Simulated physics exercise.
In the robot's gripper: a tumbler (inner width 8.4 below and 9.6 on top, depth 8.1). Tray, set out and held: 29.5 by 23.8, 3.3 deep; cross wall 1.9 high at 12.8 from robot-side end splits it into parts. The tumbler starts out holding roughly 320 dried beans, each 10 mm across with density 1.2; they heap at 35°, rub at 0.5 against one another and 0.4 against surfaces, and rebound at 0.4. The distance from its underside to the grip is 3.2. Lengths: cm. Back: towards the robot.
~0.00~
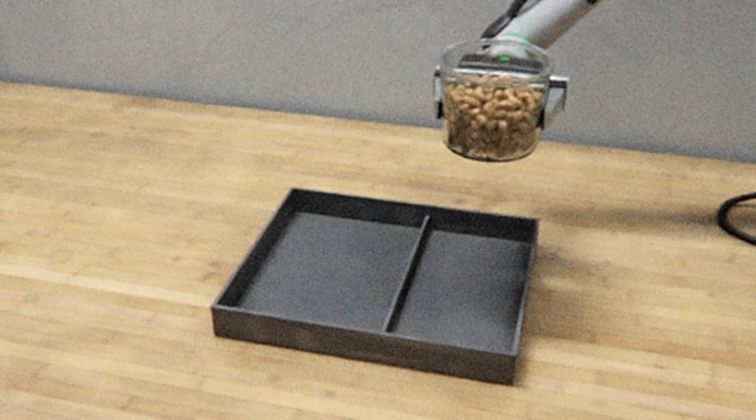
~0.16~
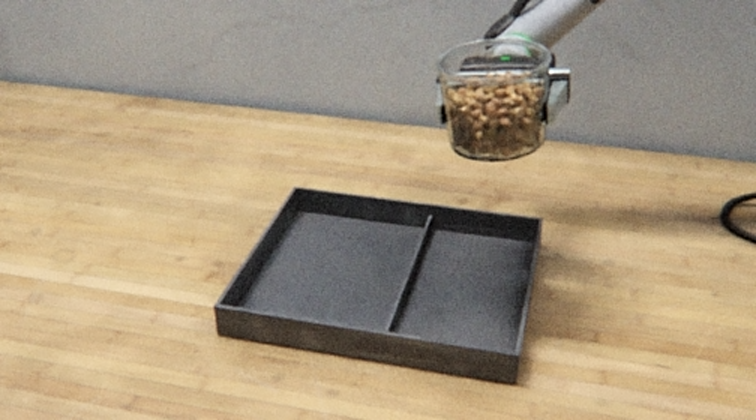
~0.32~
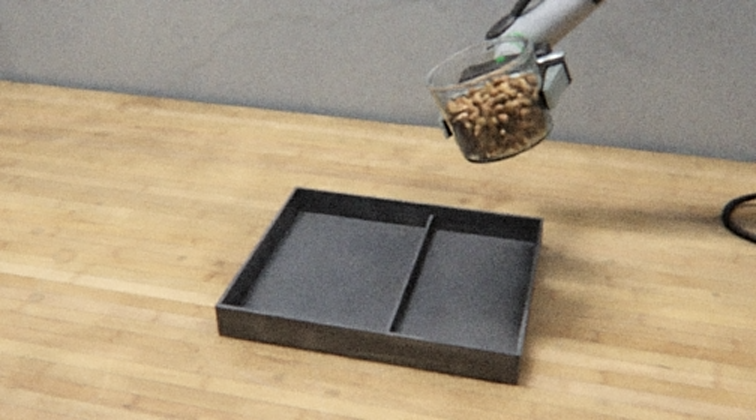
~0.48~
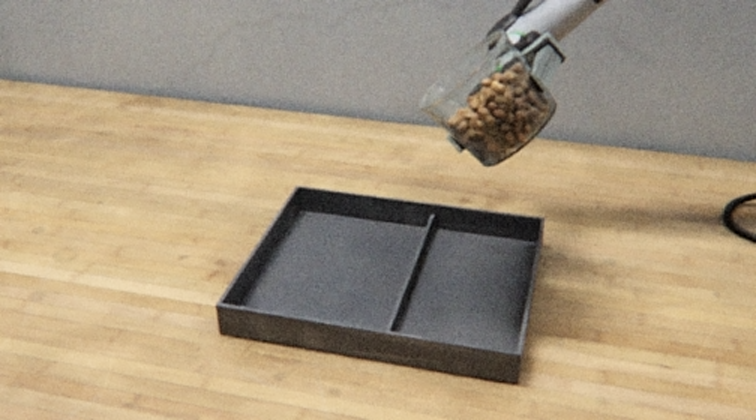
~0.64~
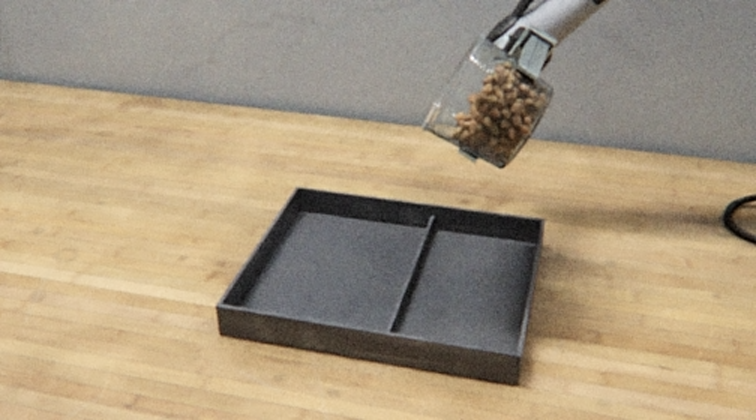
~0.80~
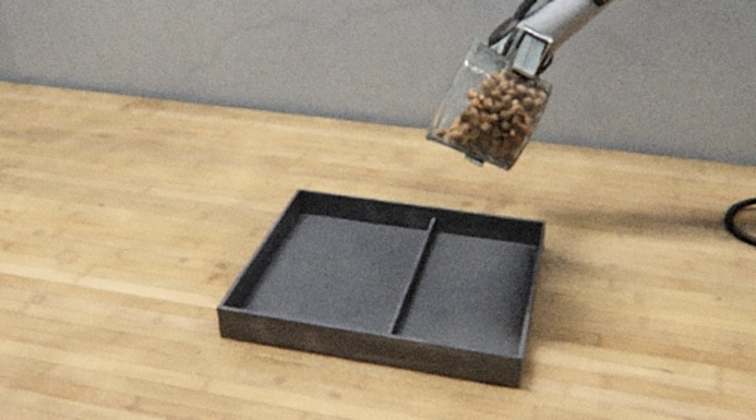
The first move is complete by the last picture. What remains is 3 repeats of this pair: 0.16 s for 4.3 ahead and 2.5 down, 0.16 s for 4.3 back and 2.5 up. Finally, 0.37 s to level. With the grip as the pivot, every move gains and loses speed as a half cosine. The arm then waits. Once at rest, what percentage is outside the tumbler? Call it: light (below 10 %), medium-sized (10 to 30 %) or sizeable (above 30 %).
A medium-sized share.
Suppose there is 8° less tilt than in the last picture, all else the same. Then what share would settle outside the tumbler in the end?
Near 10 %.
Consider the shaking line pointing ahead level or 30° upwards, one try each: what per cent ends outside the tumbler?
Roughly 45 per cent, then 60 per cent.
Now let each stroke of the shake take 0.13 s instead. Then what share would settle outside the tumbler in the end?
That change gives some 30 percent.
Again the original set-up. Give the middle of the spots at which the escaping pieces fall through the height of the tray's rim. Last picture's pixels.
Around (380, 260).
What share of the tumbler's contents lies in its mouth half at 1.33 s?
My estimate is near 40 per cent.
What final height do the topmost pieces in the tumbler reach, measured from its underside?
Top of the fill: Near 8.0 cm.
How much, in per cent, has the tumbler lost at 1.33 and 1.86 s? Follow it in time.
Readings in order: 10, 15.
By 1.33 s, tilted 68° forward, highest piece 22 above the table; 281 in the tumbler, 32 in the far-side part, 5 in the robot-side part, 1 in flight or on a rim.
By 1.86 s, tilted 56° forward, highest piece 23 above the table; 268 in the tumbler, 43 in the far-side part, 8 in the robot-side part.
By 2.33 s, level, highest piece 27 above the table; 268 in the tumbler, 43 in the far-side part, 8 in the robot-side part.
By 3.38 s, level, highest piece 27 above the table; 268 in the tumbler, 43 in the far-side part, 8 in the robot-side part.
Final count, 268 in the tumbler, 43 in the far-side part, 8 in the robot-side part. That is 16 % outside the tumbler.
